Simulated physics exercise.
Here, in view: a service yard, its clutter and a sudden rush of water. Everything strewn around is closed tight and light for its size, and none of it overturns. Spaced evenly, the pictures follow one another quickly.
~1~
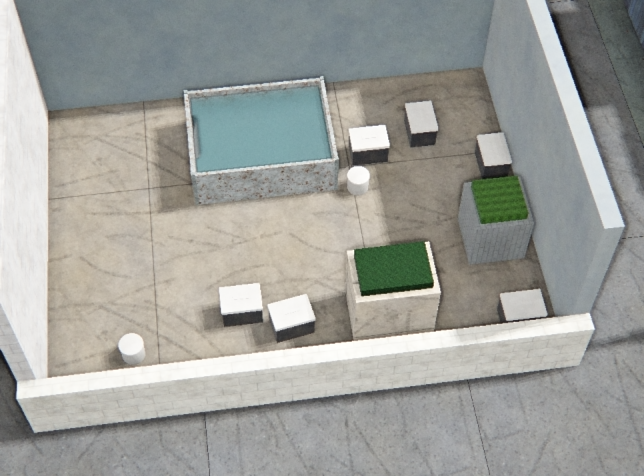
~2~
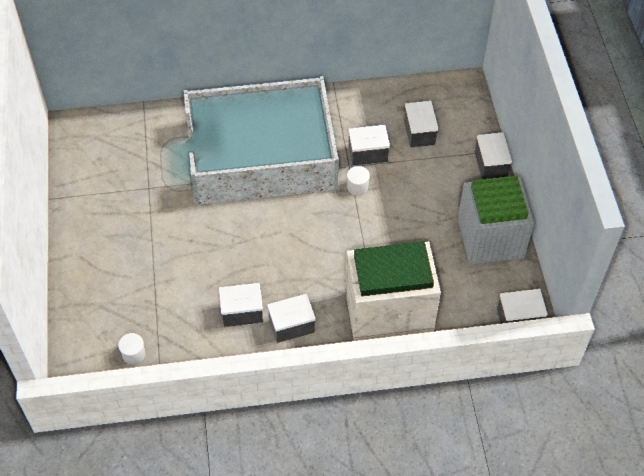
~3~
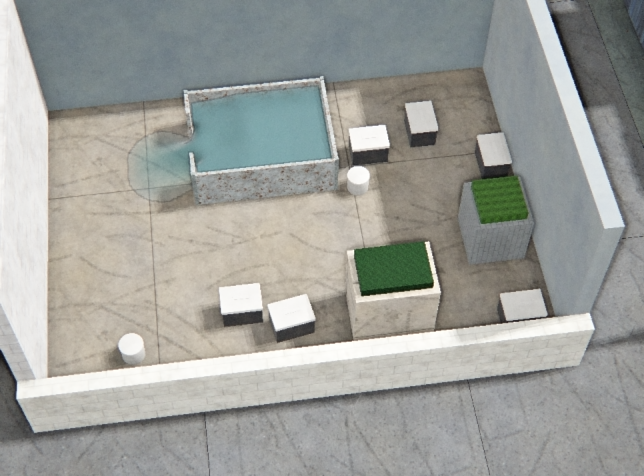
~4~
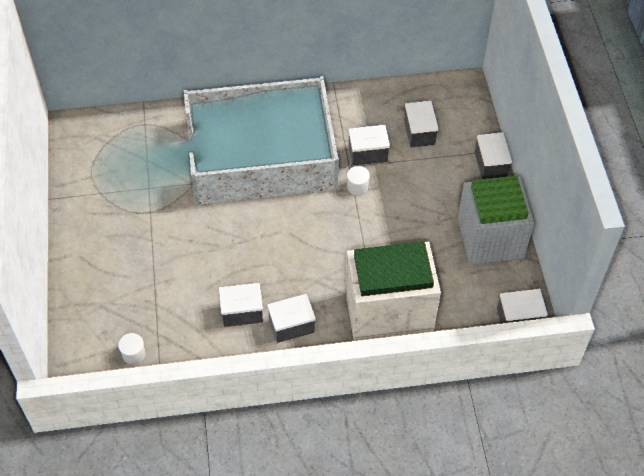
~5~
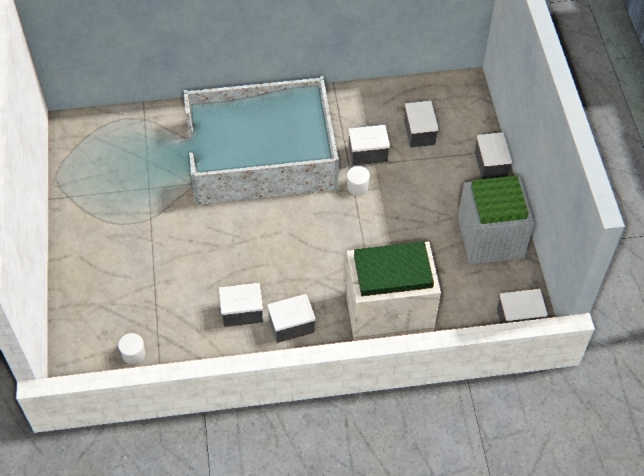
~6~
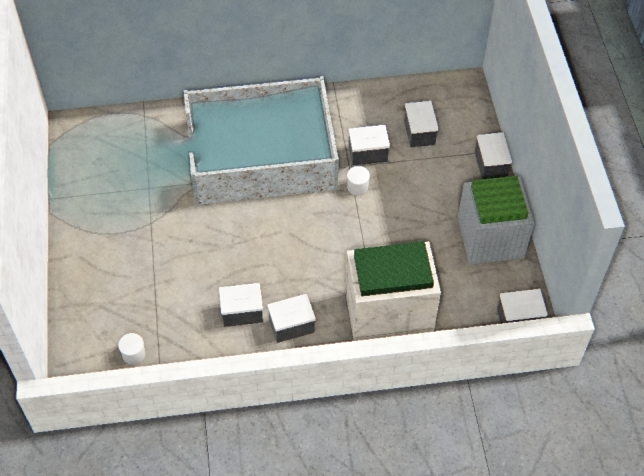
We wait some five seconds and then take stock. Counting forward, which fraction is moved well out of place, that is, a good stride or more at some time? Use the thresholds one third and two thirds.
I'd put it under one third.
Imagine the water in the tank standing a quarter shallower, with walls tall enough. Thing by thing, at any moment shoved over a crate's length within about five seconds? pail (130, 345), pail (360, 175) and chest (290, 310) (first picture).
Object 1: Covered it. Object 2: Didn't cover it. Object 3: Didn't cover it.
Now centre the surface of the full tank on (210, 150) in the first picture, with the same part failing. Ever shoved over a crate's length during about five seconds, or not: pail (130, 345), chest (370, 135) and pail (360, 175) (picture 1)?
Object by object: Over the mark, below the mark, below the mark.
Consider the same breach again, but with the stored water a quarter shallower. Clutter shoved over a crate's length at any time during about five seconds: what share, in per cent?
Near 10 % of the lot.
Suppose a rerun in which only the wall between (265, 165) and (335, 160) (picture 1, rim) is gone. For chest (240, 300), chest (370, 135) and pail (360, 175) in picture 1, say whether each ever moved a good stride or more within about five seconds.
Went past that, fell short, fell short.
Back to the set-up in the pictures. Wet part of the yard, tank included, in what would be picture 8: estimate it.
Estimate: Near 25 %.
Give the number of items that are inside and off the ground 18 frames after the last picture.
Number: 1.
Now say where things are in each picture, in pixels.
A chest at (422, 116) rests on the ground; a chest at (494, 148) rests on the ground; 0 of 8 have shifted, in the first picture.
A chest at (422, 116) rests on the ground; a chest at (494, 148), on the bottom; 0 of 8 have shifted, in the second picture.
A chest at (422, 116), on the bottom; a chest at (494, 148) rests on the ground; 0 of 8 have shifted, in the third picture.
A chest at (422, 116), on the bottom; a chest at (494, 148), on the bottom; 0 of 8 have shifted, in the fourth picture.
A chest at (422, 116), on the bottom; a chest at (494, 148), on the bottom; 0 of 8 have shifted, in the fifth picture.
A chest at (422, 116), on the bottom; a chest at (494, 148) rests on the ground; 0 of 8 have shifted, in the sixth picture.
A moment on, 0 of 8 are well off their spots; 0 afloat.
Next, 0 of 8 are well off their spots; 0 afloat.
Later, 1 of 8 are well off their spots; 1 afloat.
In the end, 2 of 8 are well off their spots, and 2 have been at some point; 1 afloat.
